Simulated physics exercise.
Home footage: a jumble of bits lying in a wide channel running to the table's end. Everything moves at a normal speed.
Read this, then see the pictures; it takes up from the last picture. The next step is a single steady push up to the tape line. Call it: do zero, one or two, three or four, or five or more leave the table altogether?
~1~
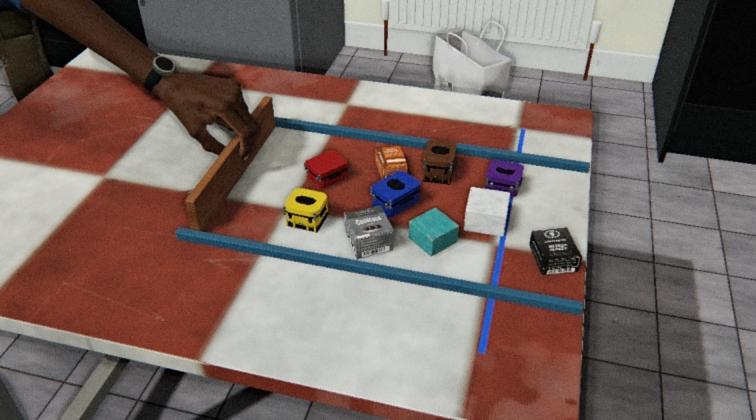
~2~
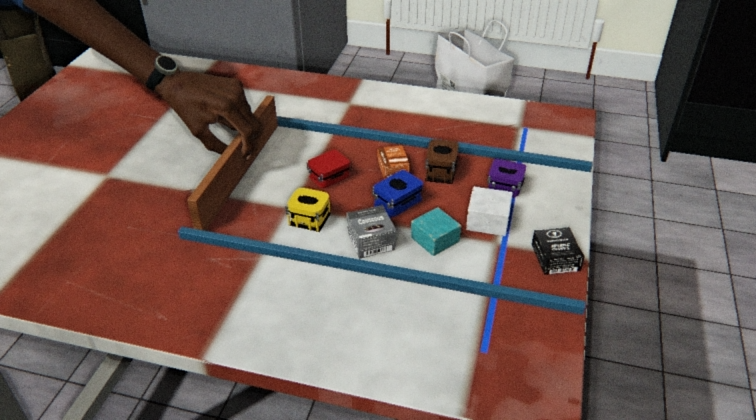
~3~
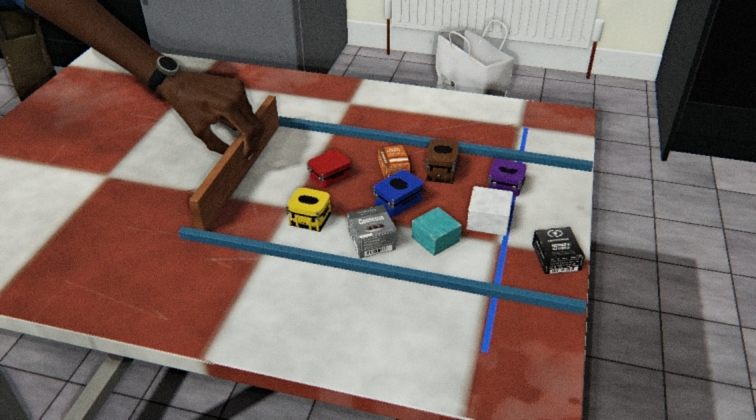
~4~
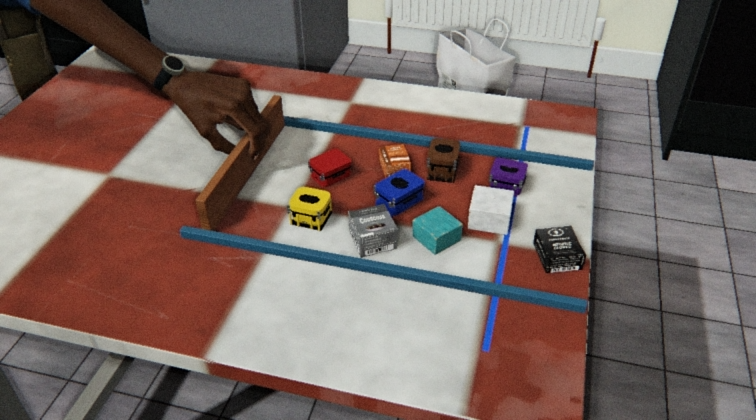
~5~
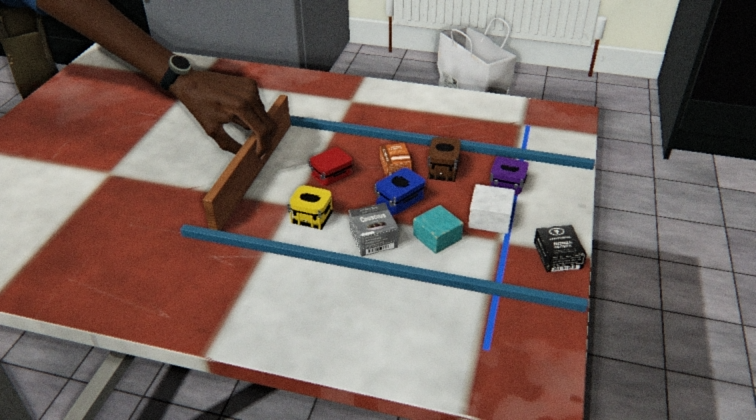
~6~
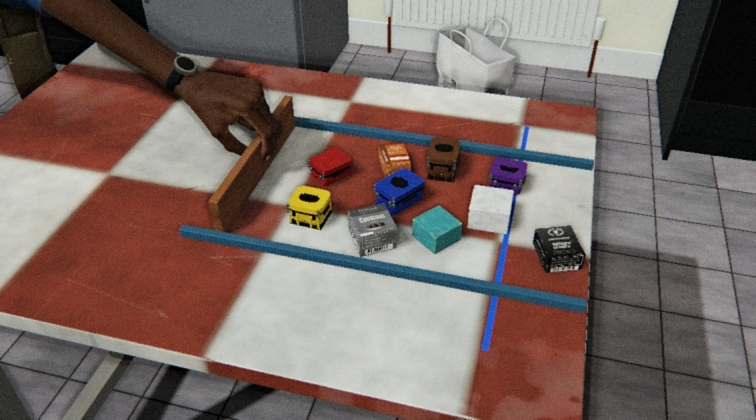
One or two.
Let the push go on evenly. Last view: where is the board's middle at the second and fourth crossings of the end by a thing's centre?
At roughly (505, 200), then roughly (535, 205).
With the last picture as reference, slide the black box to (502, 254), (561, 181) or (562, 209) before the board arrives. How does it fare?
Taking the three spots in turn, the black box comes off, then comes off, then comes off.
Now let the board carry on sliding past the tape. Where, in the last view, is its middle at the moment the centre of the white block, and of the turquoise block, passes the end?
Around (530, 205), then around (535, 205).
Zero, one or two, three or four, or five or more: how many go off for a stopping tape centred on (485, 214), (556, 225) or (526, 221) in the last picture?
In order: None, more than four, just one or two.
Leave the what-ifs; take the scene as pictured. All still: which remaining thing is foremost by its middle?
Ending up nearest is the white block.
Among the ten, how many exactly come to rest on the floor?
Result: A total of 2.
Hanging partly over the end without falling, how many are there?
The overhang total is 1.
Early on, none off yet; black box at rest near (558, 248); purple case at rest near (508, 177); white block at rest near (491, 209).
A while later, none off yet; black box at rest near (558, 248); purple case at rest near (508, 177); white block at rest near (493, 209).
Further along, none off yet; black box travelled a little near (584, 248); purple case travelled well along near (562, 184); white block travelled about its own width near (537, 209).
Finally, the number that fall off is one or two; lost, purple case and black box.
